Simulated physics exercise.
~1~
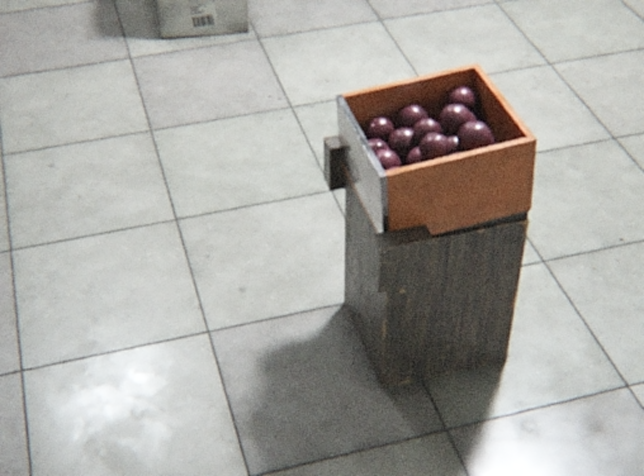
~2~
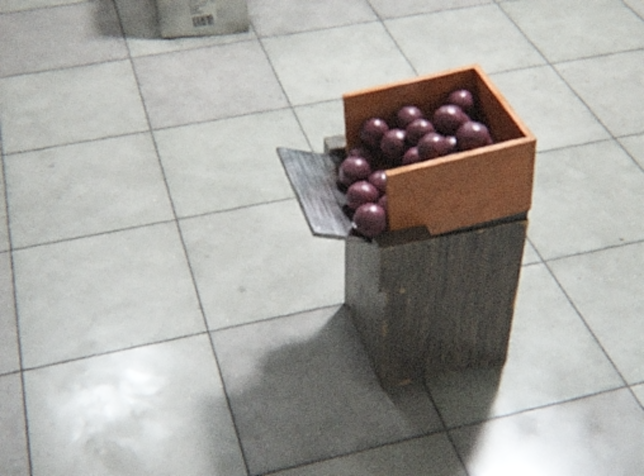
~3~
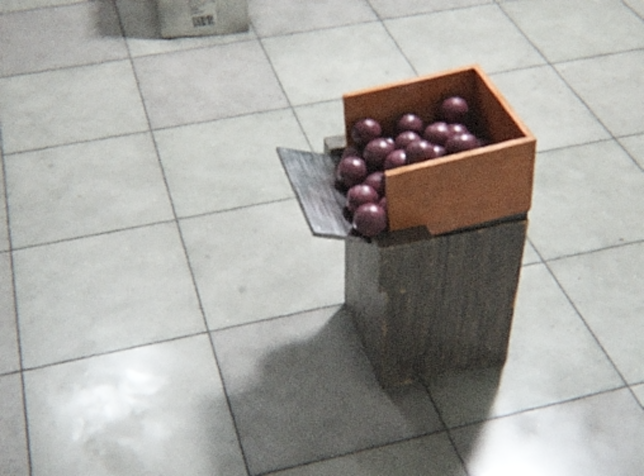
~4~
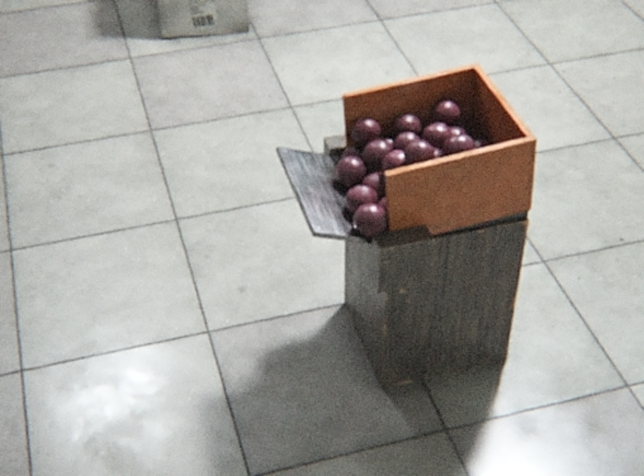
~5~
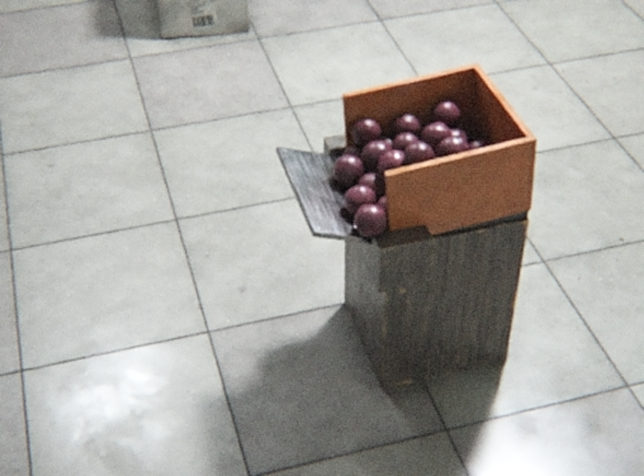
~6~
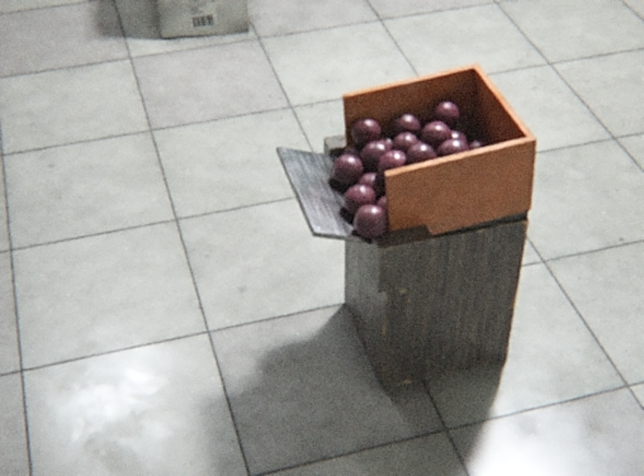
An orange box's gray front flap lowers leftward, and dark red onions slump forward without falling out.
